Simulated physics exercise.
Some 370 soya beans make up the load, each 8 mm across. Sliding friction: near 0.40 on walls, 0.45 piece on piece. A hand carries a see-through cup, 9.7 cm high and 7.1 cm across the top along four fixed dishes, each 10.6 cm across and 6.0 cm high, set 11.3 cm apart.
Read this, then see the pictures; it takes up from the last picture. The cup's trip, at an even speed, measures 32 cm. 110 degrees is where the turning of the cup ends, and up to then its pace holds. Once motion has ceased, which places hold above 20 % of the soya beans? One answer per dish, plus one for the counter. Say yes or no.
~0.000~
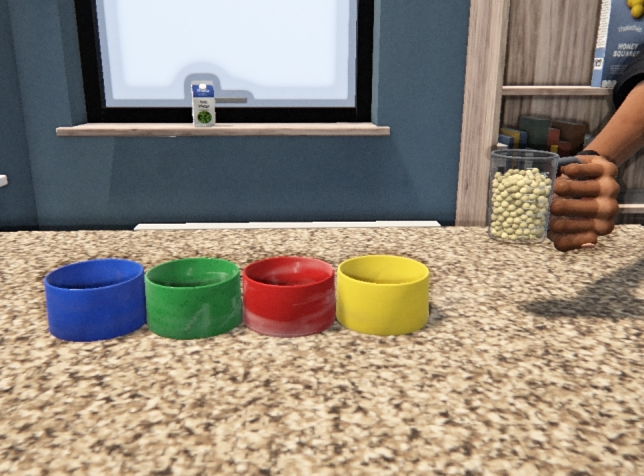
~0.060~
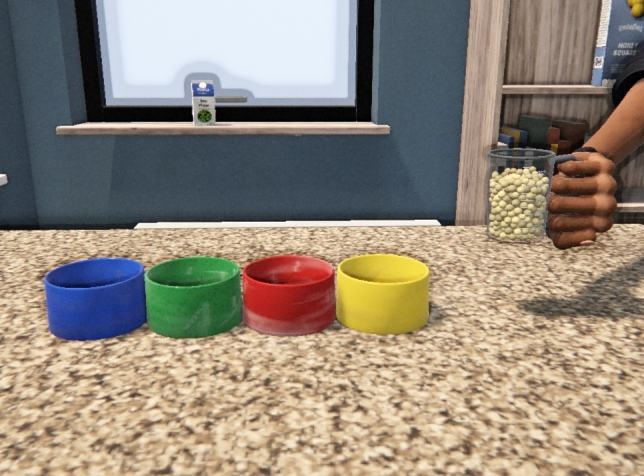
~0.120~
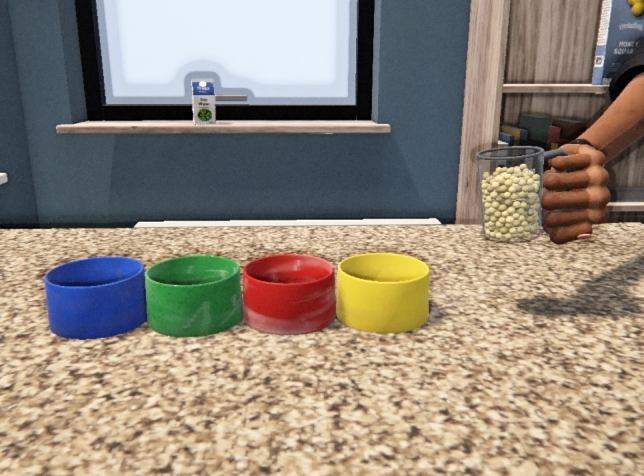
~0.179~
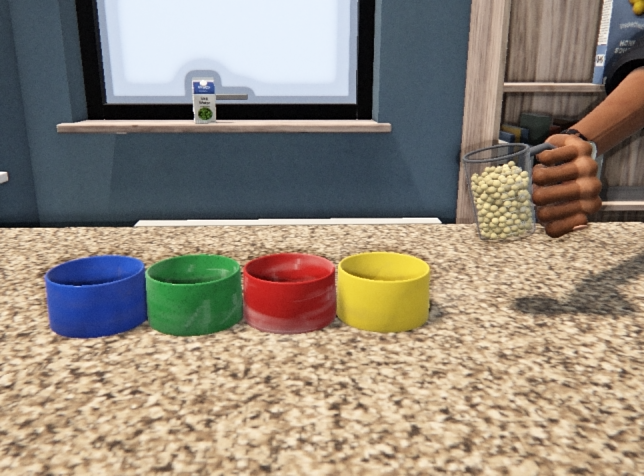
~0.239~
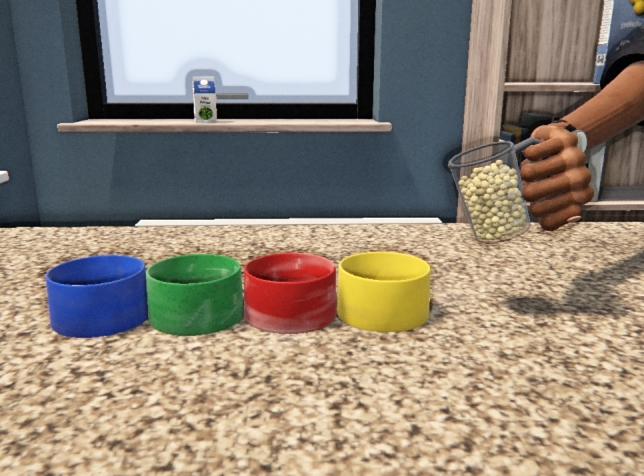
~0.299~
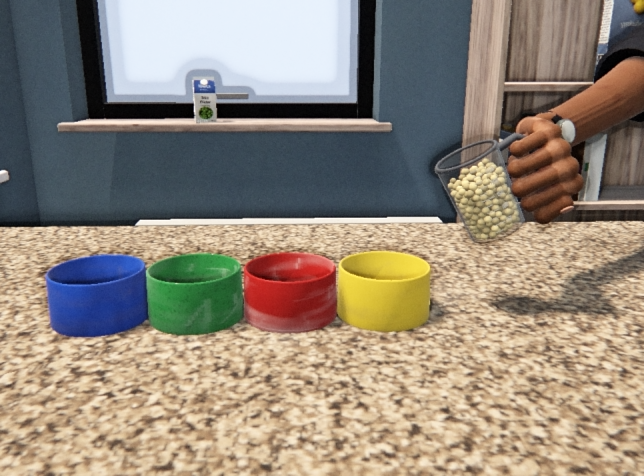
Red: Yes, blue: No, green: Yes, yellow: No, counter: No.
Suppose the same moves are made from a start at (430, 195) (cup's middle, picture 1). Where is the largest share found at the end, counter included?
Most of it lands at green.
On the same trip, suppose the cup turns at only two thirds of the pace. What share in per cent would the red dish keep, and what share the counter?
In that case I'd put red at 0 and the counter at 0.
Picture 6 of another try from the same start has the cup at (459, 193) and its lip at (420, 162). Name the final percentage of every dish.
Red 0; blue 0; green 100; yellow 0.
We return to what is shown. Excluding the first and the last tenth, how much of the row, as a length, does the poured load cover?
It covers some 15 centimetres of the row.
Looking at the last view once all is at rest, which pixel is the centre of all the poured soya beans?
I'd say roughly (263, 303).
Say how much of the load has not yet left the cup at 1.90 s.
0 per cent.
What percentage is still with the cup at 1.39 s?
Reading: Approx. 25 %.
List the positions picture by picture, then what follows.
In the first frame, cup at (520, 196), tilt 0 degrees, lip at (494, 155), moved 0.0 cm; middle of the pieces at (521, 205); yellow dish at (383, 270); red dish at (289, 271); green dish at (193, 272); blue dish at (95, 274).
In the second frame, cup at (518, 196), tilt 2 degrees, lip at (490, 155), moved 0.3 cm; middle of the pieces at (519, 204).
In the third frame, cup at (511, 194), tilt 7 degrees, lip at (479, 157), moved 1.2 cm; middle of the pieces at (513, 203).
In the fourth frame, cup at (501, 194), tilt 14 degrees, lip at (465, 160), moved 2.4 cm; middle of the pieces at (505, 202).
In the fifth frame, cup at (492, 193), tilt 20 degrees, lip at (451, 165), moved 3.6 cm; middle of the pieces at (496, 201).
In the sixth frame, cup at (482, 193), tilt 27 degrees, lip at (437, 170), moved 4.8 cm; middle of the pieces at (487, 200); yellow dish at (384, 266); red dish at (290, 267); green dish at (194, 268); blue dish at (97, 270). The cup turns about 115 degrees a second and travels 20 cm a second.
After 0.95 s, tilt 101 degrees; cup holds 95 %, red 5 %.
After 1.39 s, tilt 110 degrees; cup holds 25 %, red 60 %, green 10 %.
After 1.90 s, tilt 110 degrees; cup holds 0 %, red 55 %, green 40 %.
In the end, at 2.3 s, red 55 %, blue 0 %, green 40 %, yellow 0 %, counter 5 %.
